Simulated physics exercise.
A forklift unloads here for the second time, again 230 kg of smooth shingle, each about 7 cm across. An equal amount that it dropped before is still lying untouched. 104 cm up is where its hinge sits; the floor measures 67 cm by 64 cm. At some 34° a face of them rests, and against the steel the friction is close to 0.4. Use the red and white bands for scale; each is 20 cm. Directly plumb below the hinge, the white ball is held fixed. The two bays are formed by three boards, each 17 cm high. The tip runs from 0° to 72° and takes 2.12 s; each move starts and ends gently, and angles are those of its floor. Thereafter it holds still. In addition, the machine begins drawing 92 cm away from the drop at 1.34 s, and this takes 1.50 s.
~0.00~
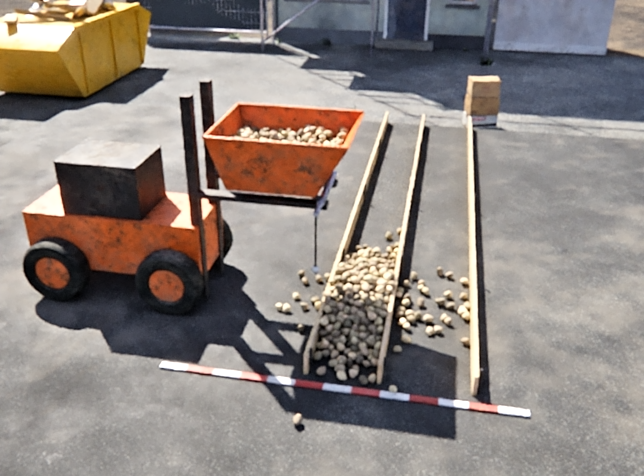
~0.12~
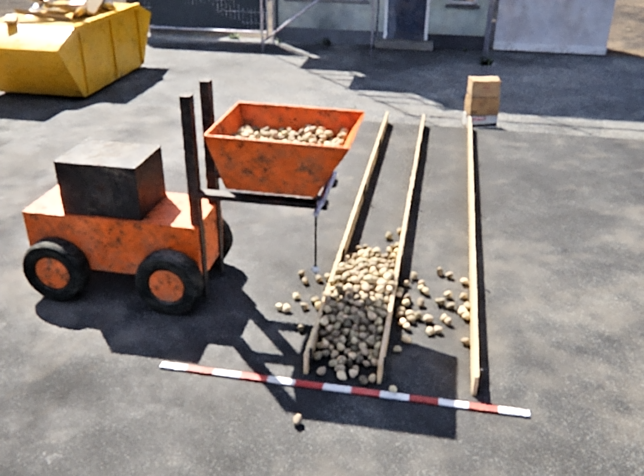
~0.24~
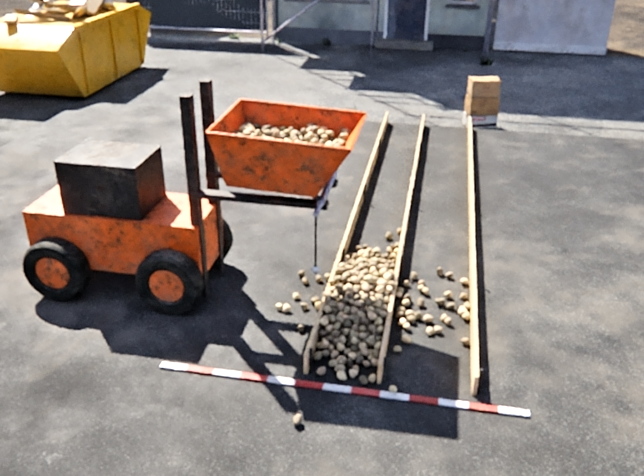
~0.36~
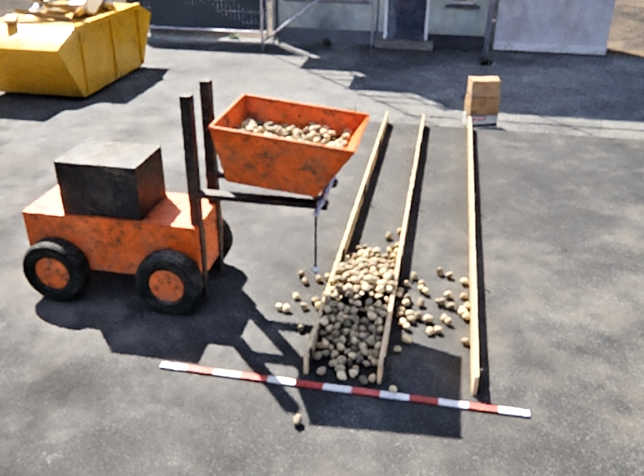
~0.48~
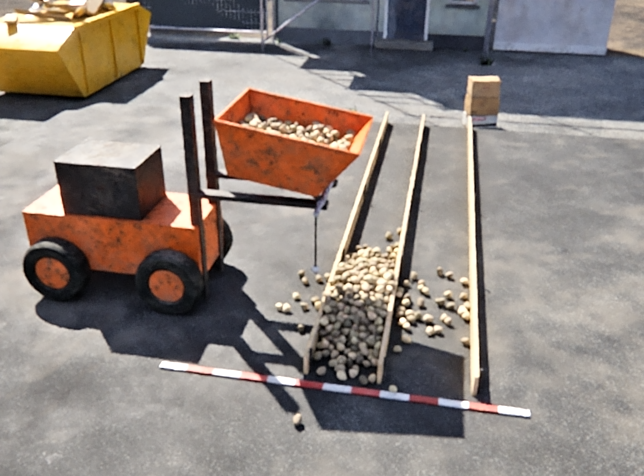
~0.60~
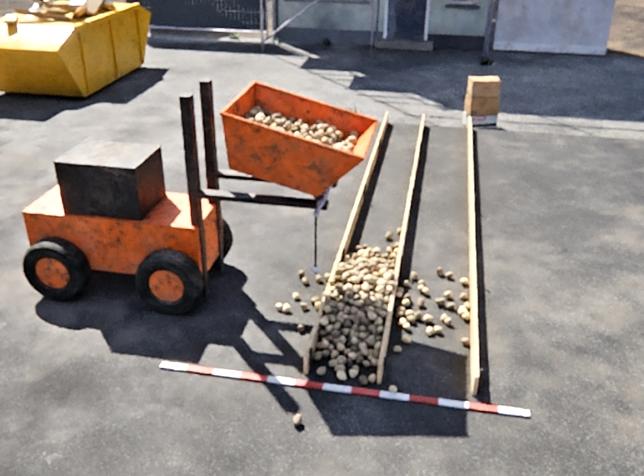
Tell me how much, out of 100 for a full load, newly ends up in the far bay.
Some 36 out of 100.
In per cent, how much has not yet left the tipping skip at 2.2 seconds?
Estimate: 40 % remaining inside, roughly.
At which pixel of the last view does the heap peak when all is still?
About (365, 277).
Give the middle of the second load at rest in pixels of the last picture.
I'd put their centre close to (353, 298).
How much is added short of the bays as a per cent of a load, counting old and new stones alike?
Approximately 40 parts per hundred.
After 1.6 s the floor is at 61°; in per cent of one load, 100 in the tipping skip, 2 short of the bays, 92 in the near bay, 6 in the far bay; the foremost stones are at (461, 310).
After 2.2 s the floor is at 72°; in per cent of one load, 42 in the tipping skip, 2 short of the bays, 124 in the near bay, 32 in the far bay; the foremost stones are at (465, 317).
After 3.3 s the floor is at 72°; in per cent of one load, 16 in the tipping skip, 28 short of the bays, 113 in the near bay, 42 in the far bay; the foremost stones are at (467, 310).
After 5.6 s the floor is at 72°; in per cent of one load, 0 in the tipping skip, 44 short of the bays, 113 in the near bay, 42 in the far bay; the foremost stones are at (467, 310). Net gain in the far bay, 36.
